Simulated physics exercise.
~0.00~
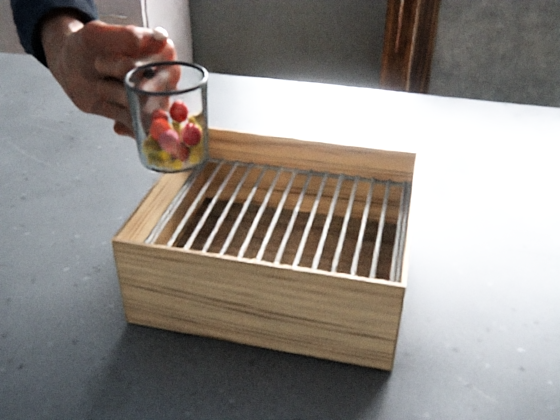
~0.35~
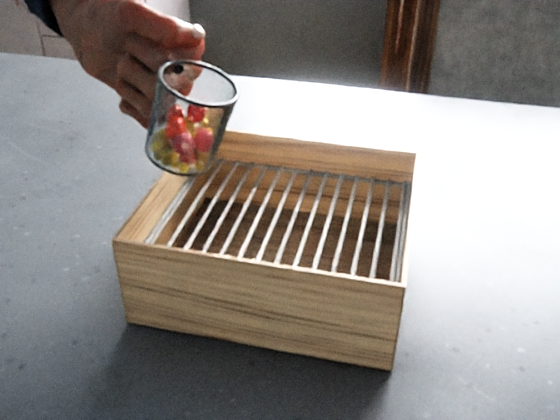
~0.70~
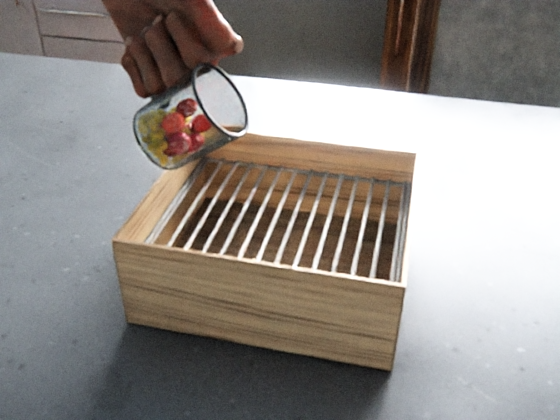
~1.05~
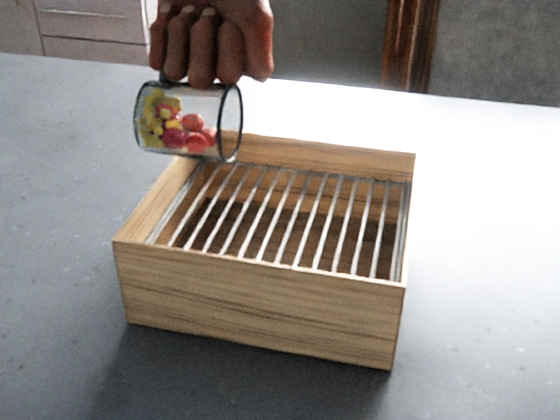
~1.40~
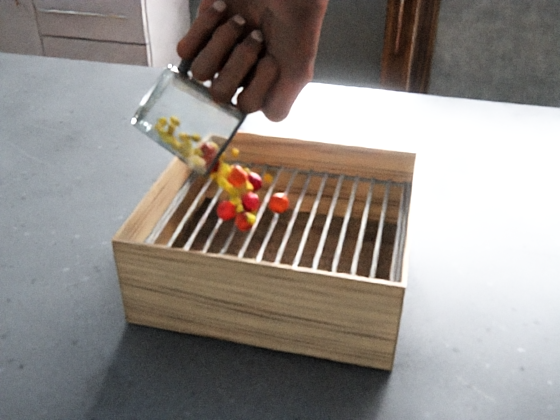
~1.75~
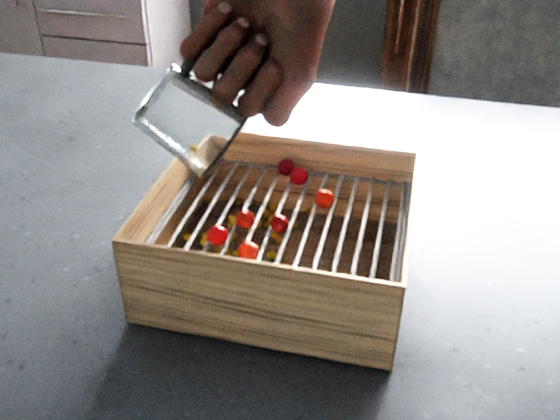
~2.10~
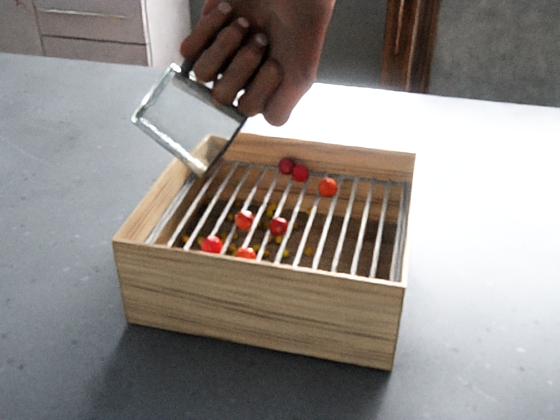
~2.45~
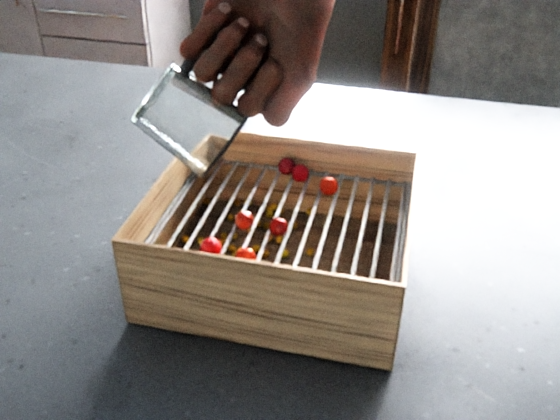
To begin with, a hand holds a clear glass cup of red and yellow bits above the left side of an open wooden box spanned by thin metal bars. The hand tips the cup to the right until it lies on its side, with everything still inside. It tilts further, and the bits tumble out onto the bars, many reds leading while some yellow ones linger in the cup. The red pieces scatter and settle on top as the yellow ones drop through the gaps. Finally, the hand holds the emptied cup tipped over the box, with red bits resting on the bars and yellow ones beneath.
